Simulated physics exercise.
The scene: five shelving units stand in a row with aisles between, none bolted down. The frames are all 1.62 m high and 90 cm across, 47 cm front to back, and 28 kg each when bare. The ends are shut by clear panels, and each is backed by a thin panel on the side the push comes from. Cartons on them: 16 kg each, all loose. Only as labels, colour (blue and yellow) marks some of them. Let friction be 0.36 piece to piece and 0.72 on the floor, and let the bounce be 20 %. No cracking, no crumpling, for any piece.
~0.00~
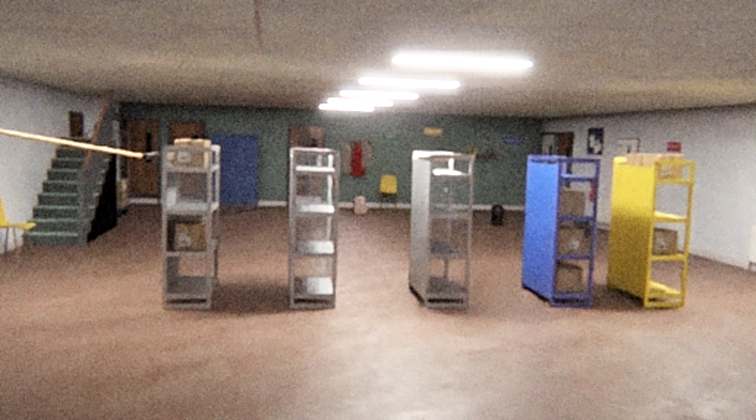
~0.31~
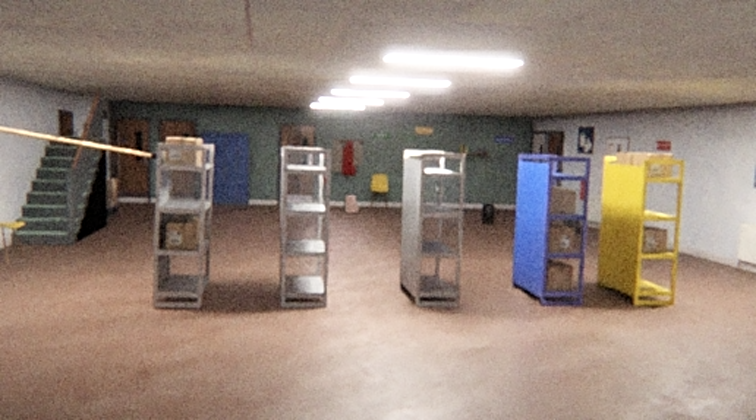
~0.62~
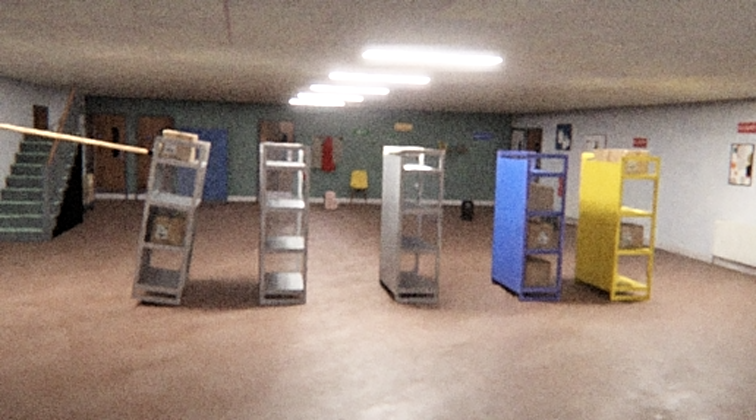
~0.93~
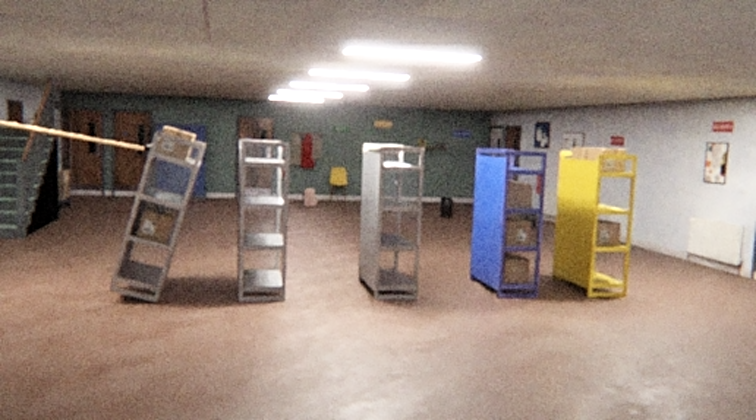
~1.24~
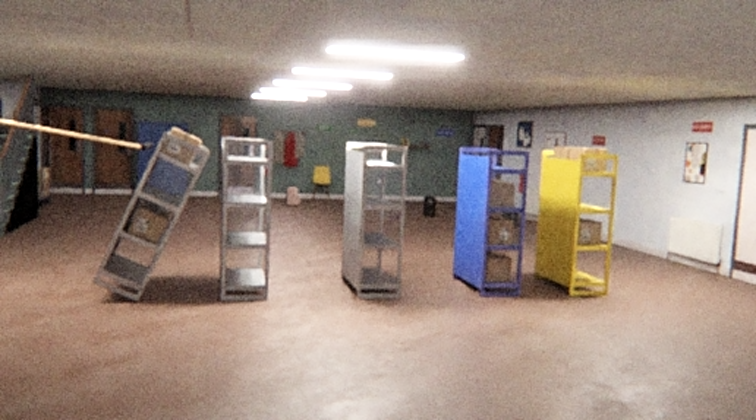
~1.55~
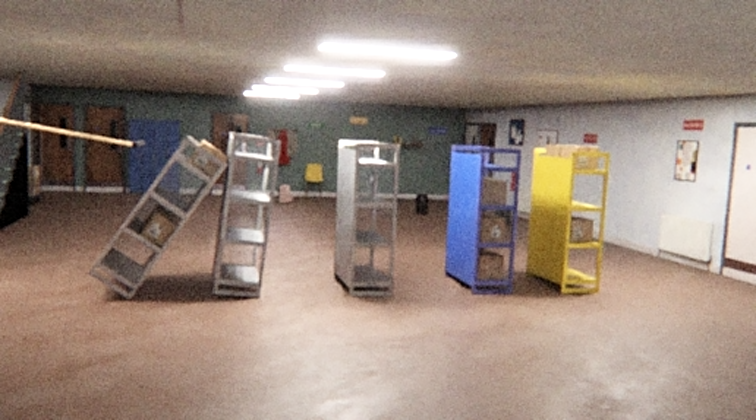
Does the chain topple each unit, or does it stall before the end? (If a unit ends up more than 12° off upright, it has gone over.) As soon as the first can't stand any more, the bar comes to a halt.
It stalls with some still up.
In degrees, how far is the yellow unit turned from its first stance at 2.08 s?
Some 0°.
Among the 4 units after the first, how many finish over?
2.
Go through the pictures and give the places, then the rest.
In the first picture (we follow the side turned to the camera; the camera pans a little), pole end (144, 157) 14 cm from the first unit; blue unit (575, 234); yellow unit (629, 229); no other piece has moved.
The second picture shows pole end (153, 156) pushing; blue unit (566, 232).
The third picture shows pole end (149, 153) pushing; yellow unit (596, 224); no other piece has moved.
The fourth picture shows pole end (146, 149) pushing; yellow unit (574, 221); no other piece has moved.
The fifth picture shows pole end (143, 148) stopped; yellow unit (556, 220); no other piece has moved.
The sixth picture shows pole end (134, 145) stopped; yellow unit (548, 218); blue unit (497, 222); steepest lean 6°, the unit at (247, 217); one has shifted.
Around 1.76 s, 4 cartons spilt or dropped; 1 of the 4 other units over.
Around 2.08 s, 4 cartons spilt or dropped; 2 of the 4 other units over.
Finally (3.0 s), 4 cartons spilt or dropped; 2 of the 4 other units over; blue unit tipped 10°; yellow unit unmoved. Two left standing. Seen by the last camera, middles, blue unit near (492, 215), yellow unit near (566, 218).
